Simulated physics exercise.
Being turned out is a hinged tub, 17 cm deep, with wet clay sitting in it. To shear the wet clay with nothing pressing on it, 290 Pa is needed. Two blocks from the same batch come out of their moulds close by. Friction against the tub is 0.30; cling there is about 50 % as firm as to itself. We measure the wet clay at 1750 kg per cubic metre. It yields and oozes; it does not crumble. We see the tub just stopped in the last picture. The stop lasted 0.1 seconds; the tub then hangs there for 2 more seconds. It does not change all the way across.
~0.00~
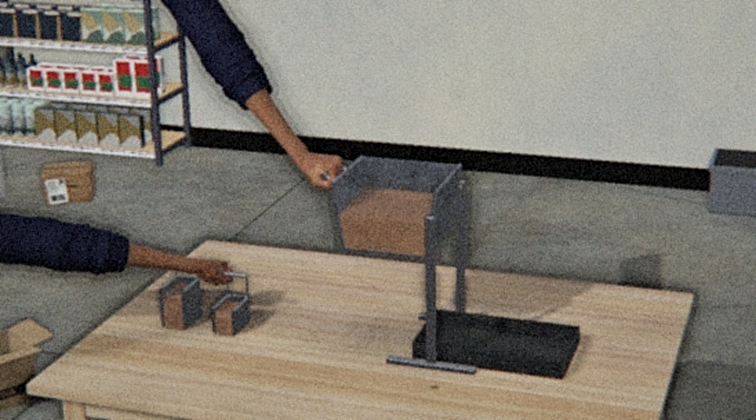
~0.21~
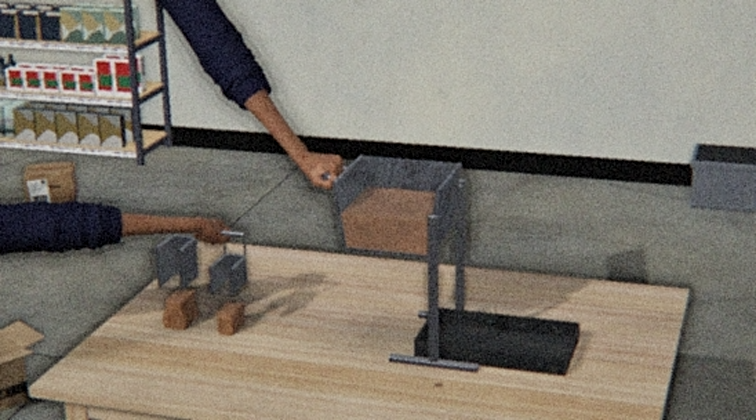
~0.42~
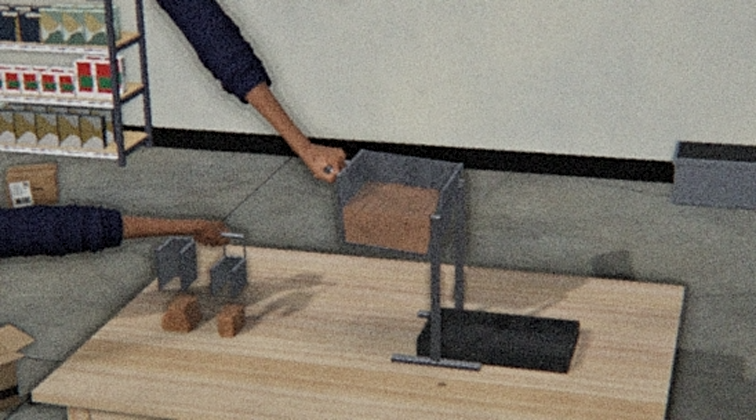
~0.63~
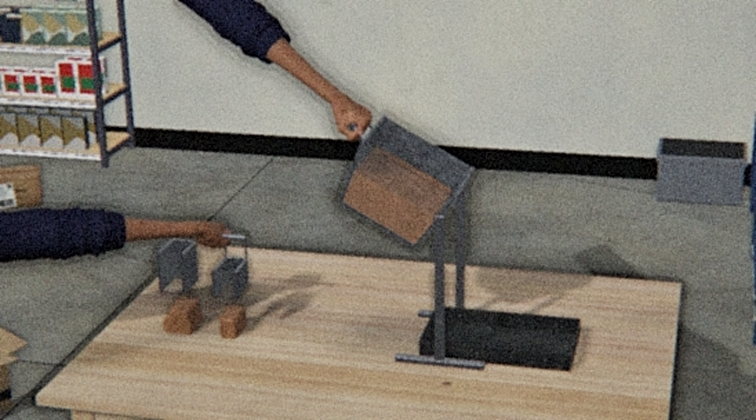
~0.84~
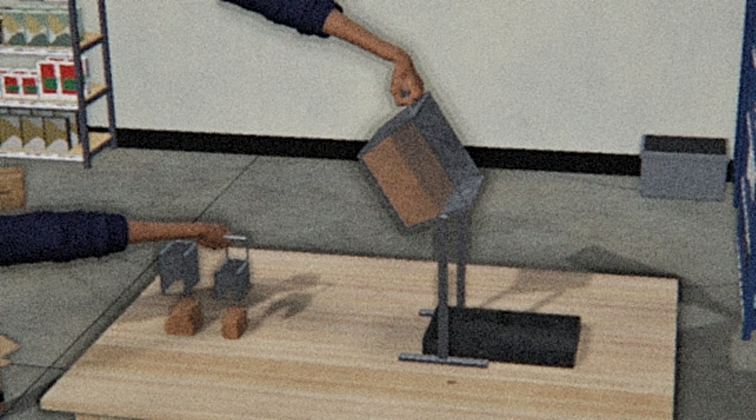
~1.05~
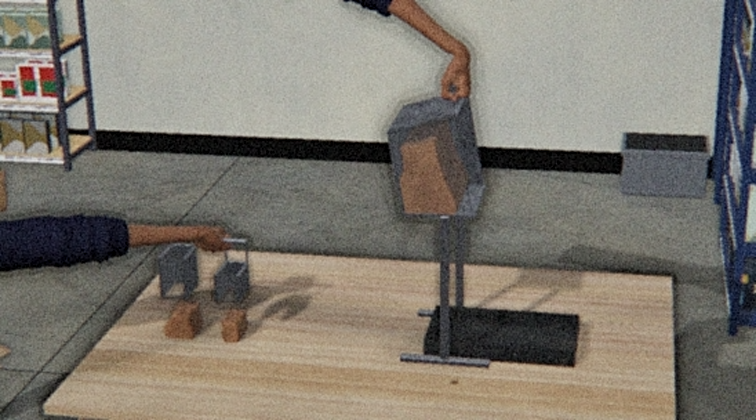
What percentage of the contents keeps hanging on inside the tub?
Near 62 %.
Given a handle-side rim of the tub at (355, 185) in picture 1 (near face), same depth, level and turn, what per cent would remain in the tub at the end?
The tub would end up holding some 80 % of it.
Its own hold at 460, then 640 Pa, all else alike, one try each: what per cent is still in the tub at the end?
Going in order, it's 55 % and then 100 %.
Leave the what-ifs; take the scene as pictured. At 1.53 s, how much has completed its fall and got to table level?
By then close to 16 % is down.
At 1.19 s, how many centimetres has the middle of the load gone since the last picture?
Close to 5 centimetres.
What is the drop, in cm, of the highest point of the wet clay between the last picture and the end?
Roughly 10 cm.
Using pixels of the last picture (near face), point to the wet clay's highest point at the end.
It ends up highest close to (413, 181).
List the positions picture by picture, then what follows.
The first picture shows handle-side rim at (334, 183), tilt 0 degrees; highest point of the wet clay at (428, 222); test blocks 10.0 cm, 6.4 cm high (left to right).
The second picture shows handle-side rim at (336, 183), tilt 0 degrees; highest point of the wet clay at (430, 221); test blocks 8.5 cm, 6.3 cm high (left to right).
The third picture shows handle-side rim at (340, 177), tilt 4 degrees; highest point of the wet clay at (346, 209); test blocks 7.7 cm, 6.3 cm high (left to right).
The fourth picture shows handle-side rim at (365, 142), tilt 29 degrees; highest point of the wet clay at (357, 173); test blocks 7.6 cm, 6.3 cm high (left to right).
The fifth picture shows handle-side rim at (413, 117), tilt 58 degrees; highest point of the wet clay at (387, 140); test blocks 7.6 cm, 6.3 cm high (left to right).
The sixth picture shows handle-side rim at (457, 116), tilt 81 degrees; highest point of the wet clay at (431, 143); test blocks 7.6 cm, 6.3 cm high (left to right).
By 1.19 s, the tub is at 81 degrees and holds 94 %.
By 1.36 s, the tub is at 81 degrees and holds 71 %.
By 1.53 s, the tub is at 81 degrees and holds 65 %.
By 1.70 s, the tub is at 81 degrees and holds 64 %.
By 3.05 s, at the end, the tub is at 81 degrees and holds 62 %.
